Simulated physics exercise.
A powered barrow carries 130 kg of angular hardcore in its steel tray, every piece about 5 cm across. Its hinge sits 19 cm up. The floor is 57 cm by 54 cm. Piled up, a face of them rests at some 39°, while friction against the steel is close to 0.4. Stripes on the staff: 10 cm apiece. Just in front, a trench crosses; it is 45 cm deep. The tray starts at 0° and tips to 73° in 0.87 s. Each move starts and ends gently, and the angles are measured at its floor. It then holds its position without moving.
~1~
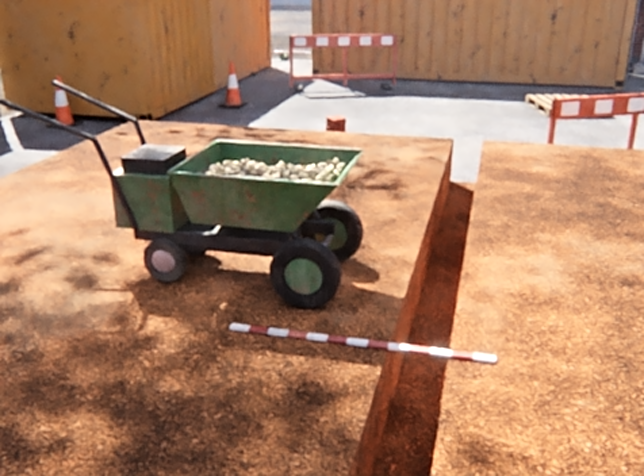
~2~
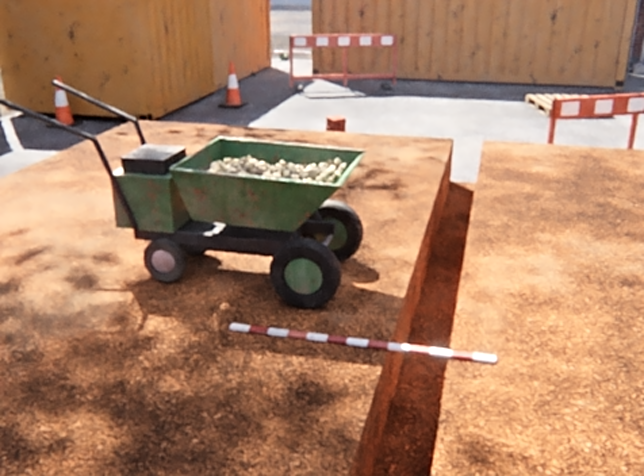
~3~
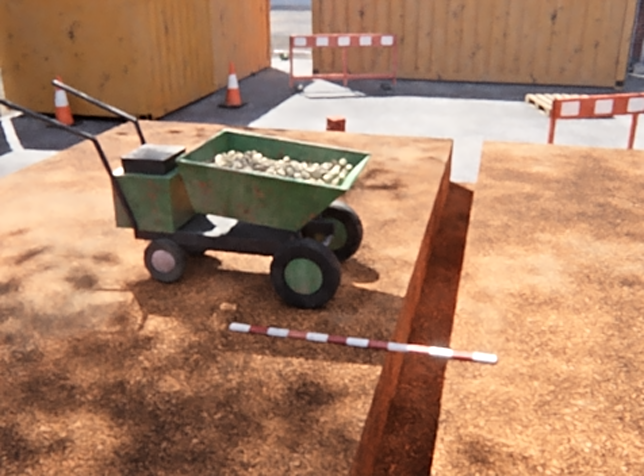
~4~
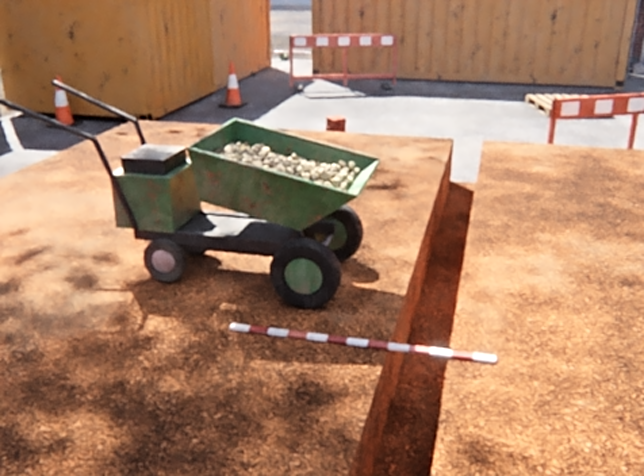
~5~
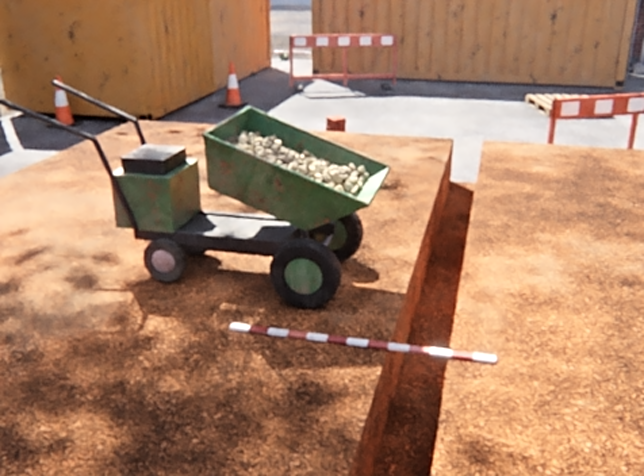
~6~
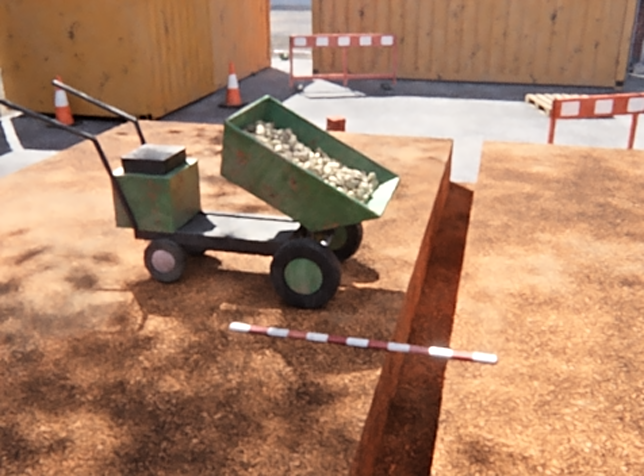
The green steel tray of a powered barrow, loaded with pale stones, sits level on brown ground behind a narrow trench and a red-and-white striped staff. Its left end then rises steadily, slanting the tray toward the trench on the right, while the wheeled base stays still and the stones remain inside.
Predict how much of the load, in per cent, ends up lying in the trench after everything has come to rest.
Roughly 75 per cent of it.
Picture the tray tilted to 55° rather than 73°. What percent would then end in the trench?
It would be near 25 per cent.
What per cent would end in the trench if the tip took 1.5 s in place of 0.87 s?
Trench share: Approx. 85%.
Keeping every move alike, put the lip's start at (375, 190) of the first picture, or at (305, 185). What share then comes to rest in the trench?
About 35 and 95 per cent.
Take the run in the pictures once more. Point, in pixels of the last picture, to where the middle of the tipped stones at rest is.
(440, 346).
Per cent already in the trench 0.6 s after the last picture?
Around 25 per cent of it, at that instant.
Then, 0.3 s after the last picture the floor is at 61°, 100 % in the tray; the foremost stones are at (404, 234).
Then, 0.6 s after the last picture the floor is at 73°, 69 % in the tray, 27 % in the trench, 4 % past the trench; the foremost stones are at (474, 284).
Then, 1.0 s after the last picture the floor is at 73°, 21 % in the tray, 53 % in the trench, 26 % past the trench; the foremost stones are at (589, 312).
Then, 2.9 s after the last picture the floor is at 73°, 0 % in the tray, 75 % in the trench, 25 % past the trench; the foremost stones are past the picture's edge.
